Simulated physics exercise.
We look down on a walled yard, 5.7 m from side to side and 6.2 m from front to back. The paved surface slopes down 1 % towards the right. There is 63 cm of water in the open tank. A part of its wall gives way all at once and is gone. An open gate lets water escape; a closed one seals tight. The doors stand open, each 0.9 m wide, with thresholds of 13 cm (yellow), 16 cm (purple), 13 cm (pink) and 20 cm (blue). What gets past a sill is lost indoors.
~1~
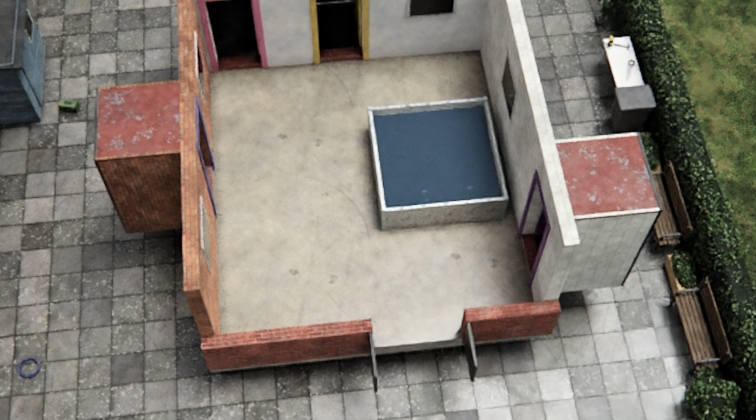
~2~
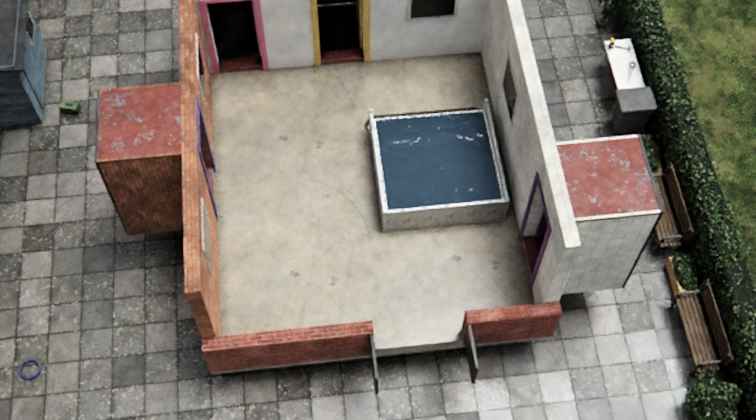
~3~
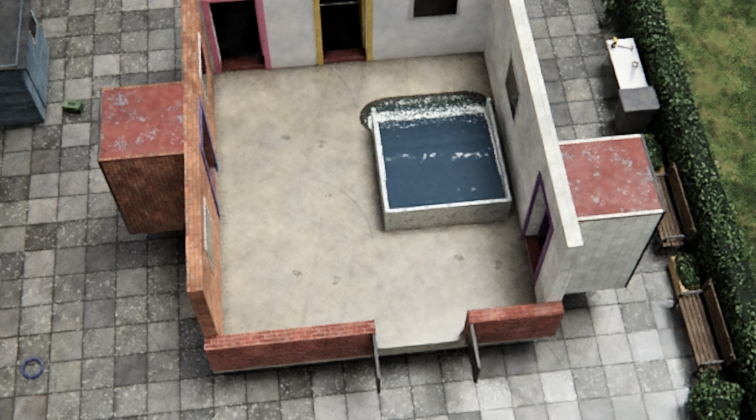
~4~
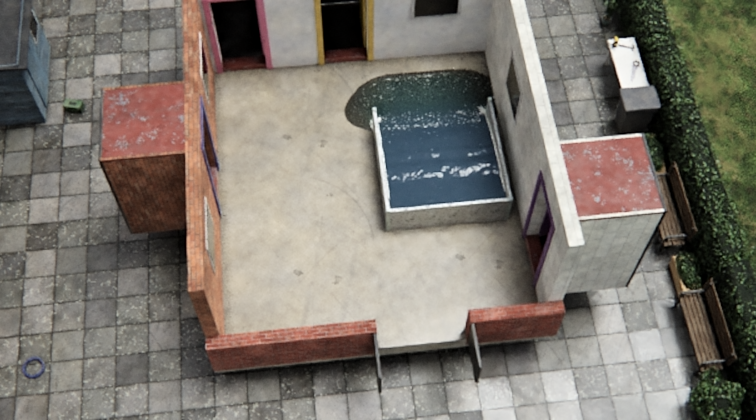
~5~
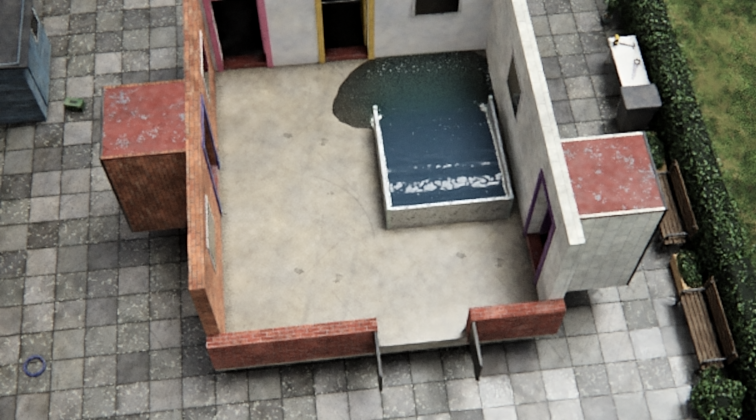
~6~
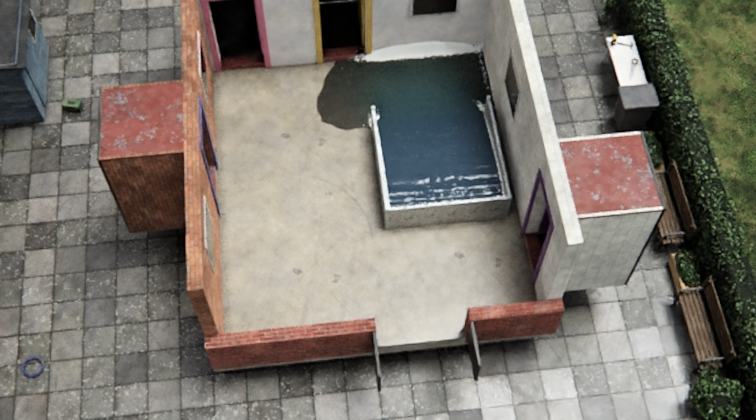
In a walled yard seen from above, the far side of an open tank gave way, and water poured out across the pale floor, spreading back to the far wall and out to the left.
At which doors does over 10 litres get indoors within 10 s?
The water let in: At the yellow door it goes over the limit; at the purple door it keeps below the limit; at the pink door it goes over the limit; at the blue door it stays under the limit.
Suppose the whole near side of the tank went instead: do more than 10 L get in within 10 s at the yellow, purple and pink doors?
Then: Yellow under, purple past it, pink not over.
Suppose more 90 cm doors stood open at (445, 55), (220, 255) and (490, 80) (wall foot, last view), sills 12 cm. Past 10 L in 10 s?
In that order: Over, not over, above.
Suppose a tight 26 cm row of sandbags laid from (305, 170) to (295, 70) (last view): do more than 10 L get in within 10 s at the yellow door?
Then: Yellow over.
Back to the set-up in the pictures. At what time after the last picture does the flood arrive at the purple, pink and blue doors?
Purple 2.4 s, pink 1.0 s, blue 2.4 s.
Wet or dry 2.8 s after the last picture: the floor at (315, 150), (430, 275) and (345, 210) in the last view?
In turn: Flooded, not reached, not reached.
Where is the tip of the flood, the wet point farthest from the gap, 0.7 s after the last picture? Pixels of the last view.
Near (275, 67).
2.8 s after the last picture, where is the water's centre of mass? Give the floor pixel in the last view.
Near (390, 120).
Then, 0.7 s after the last picture water covers 20 % of the floor and is deepest (54 cm) near (472, 50); yellow door 24 cm at the sill, 11 L in, purple door not reached, pink door not reached, blue door not reached.
Then, 1.5 s after the last picture water covers 30 % of the floor and is deepest (46 cm) near (472, 50); yellow door 25 cm at the sill, 50 L in, purple door not reached, pink door 7 cm at the sill, 0 L in, blue door not reached.
Then, 2.8 s after the last picture water covers 50 % of the floor and is deepest (31 cm) near (222, 71); yellow door 18 cm at the sill, 95 L in, purple door 8 cm at the sill, 0 L in, pink door 17 cm at the sill, 5 L in, blue door 8 cm at the sill, 0 L in.
Then, 5.3 s after the last picture water covers 85 % of the floor and is deepest (17 cm) near (225, 349); yellow door 10 cm at the sill, 105 L in, purple door 3 cm at the sill, 0 L in, pink door 16 cm at the sill, 55 L in, blue door 10 cm at the sill, 0 L in.
Then, 9.3 s after the last picture water covers 100 % of the floor and is deepest (20 cm) near (514, 205); yellow door 10 cm at the sill, 106 L in, purple door 15 cm at the sill, 0 L in, pink door 8 cm at the sill, 60 L in, blue door 4 cm at the sill, 0 L in.
